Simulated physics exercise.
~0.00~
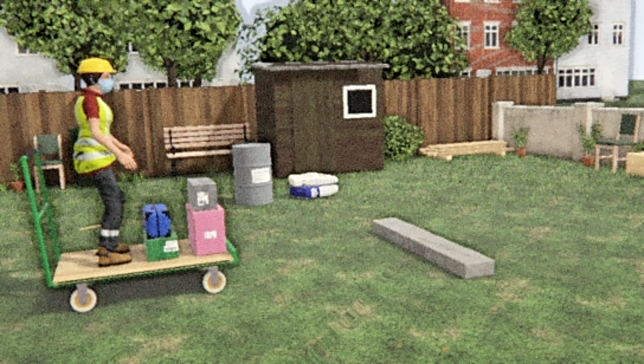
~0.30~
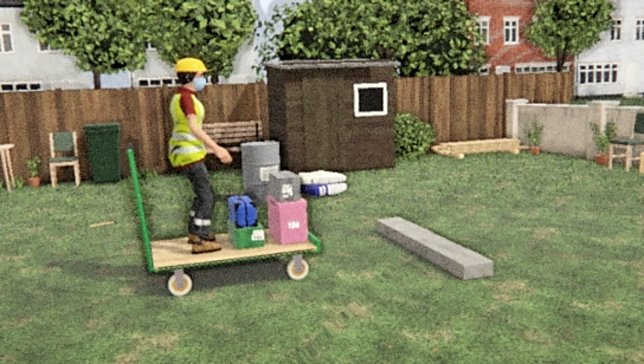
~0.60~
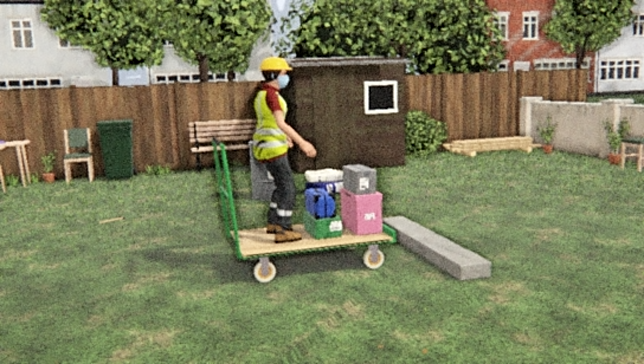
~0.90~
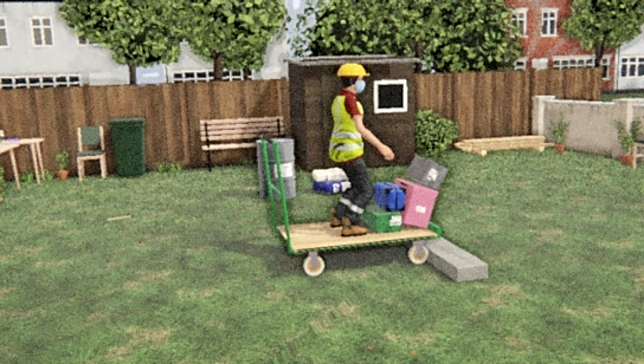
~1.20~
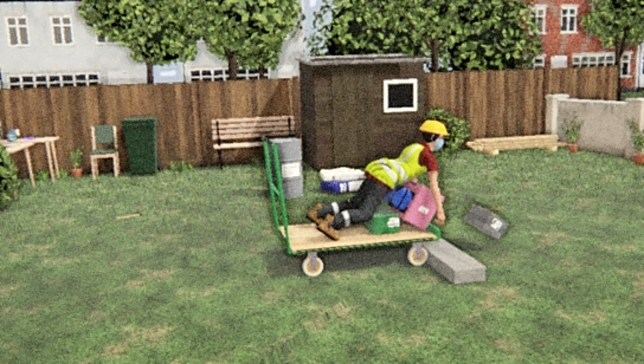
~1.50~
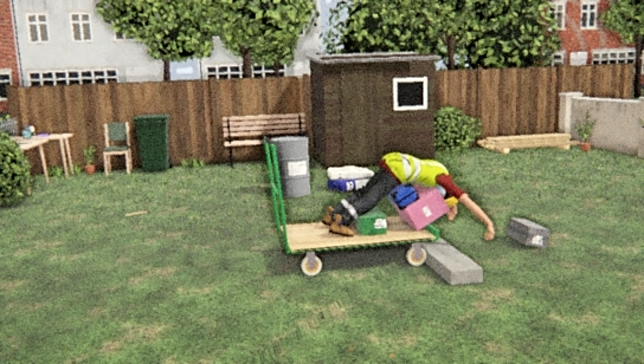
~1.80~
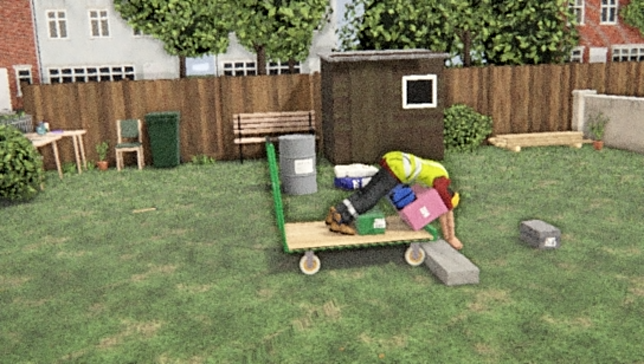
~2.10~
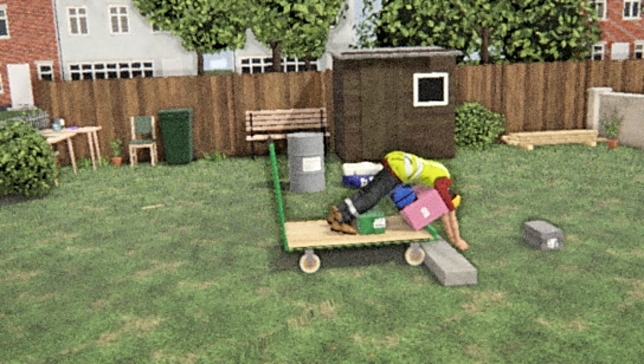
A green trolley carrying a standing worker in a hard hat rolled right across a lawn and stopped against a low kerb; the grey box tumbled onto the grass, and the worker pitched forward, ending slumped over the remaining load, arms hanging past the front edge.
